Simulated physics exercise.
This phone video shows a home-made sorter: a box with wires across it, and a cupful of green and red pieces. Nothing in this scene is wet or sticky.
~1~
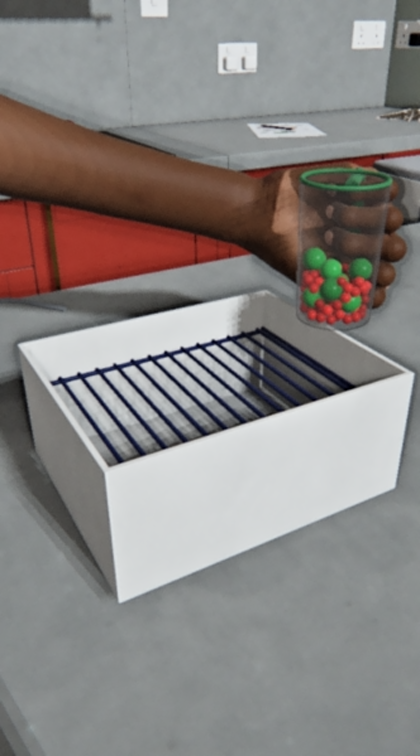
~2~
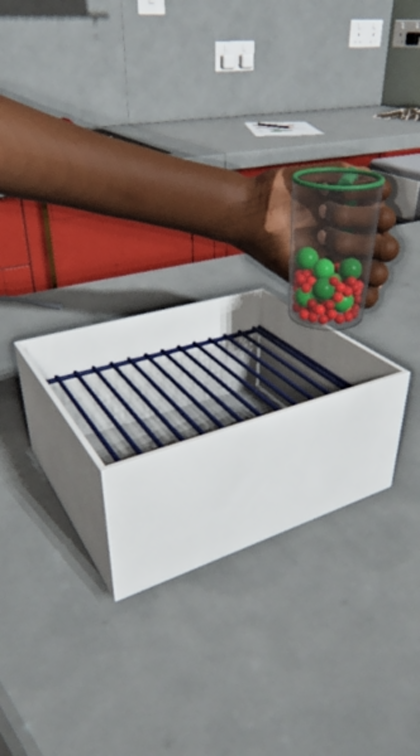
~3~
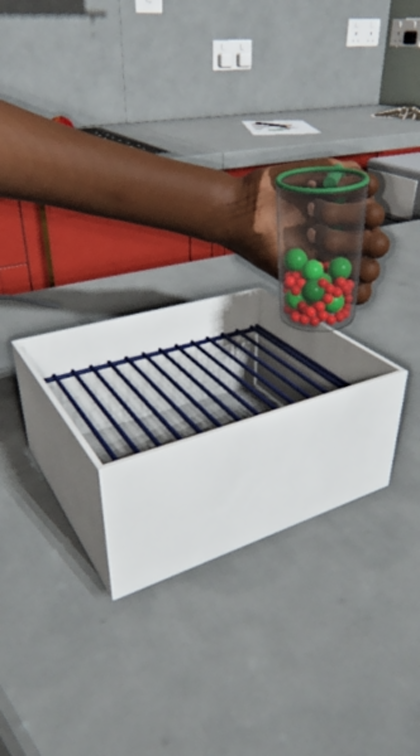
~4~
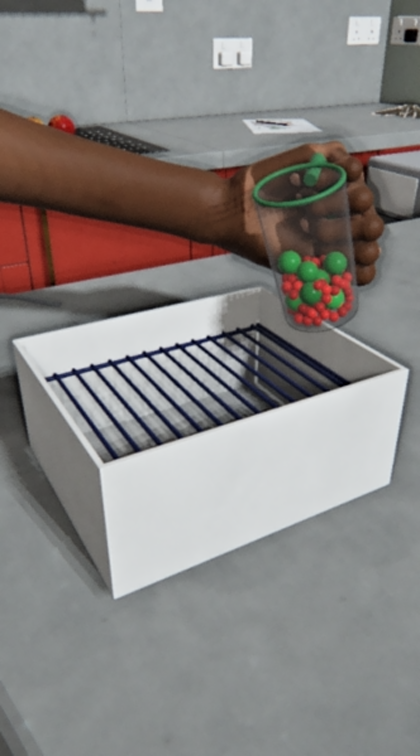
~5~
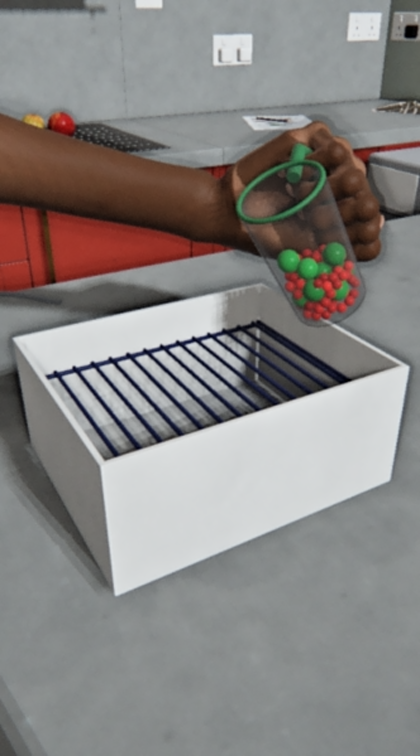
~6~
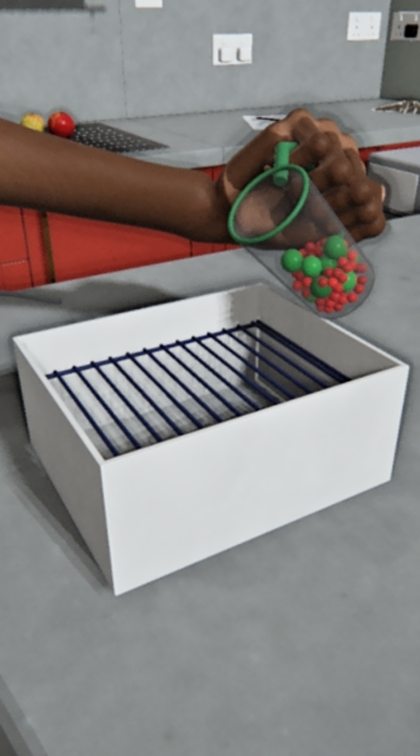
A hand moves a clear cup of green and red balls left, tilting it above a wire-topped box.
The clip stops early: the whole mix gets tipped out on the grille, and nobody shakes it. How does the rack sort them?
As for the green ones, they sit on the grille, and the red ones slip past the grid.
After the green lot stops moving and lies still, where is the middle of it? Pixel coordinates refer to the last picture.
It finishes centred roughly at (227, 385).
Then, 0.39 s later than the last frame, green ones, every one in the cup; red ones, every one in the cup.
Then, 0.80 s later than the last frame, green ones, every one in the cup; red ones, every one in the cup.
Then, 1.29 s later than the last frame, green ones, every one on or over the wires; red ones, roughly a quarter on or over the wires, the larger part under the rack.
When it is over, green ones, every one on the wires, not one under the rack; red ones, every one under the rack.
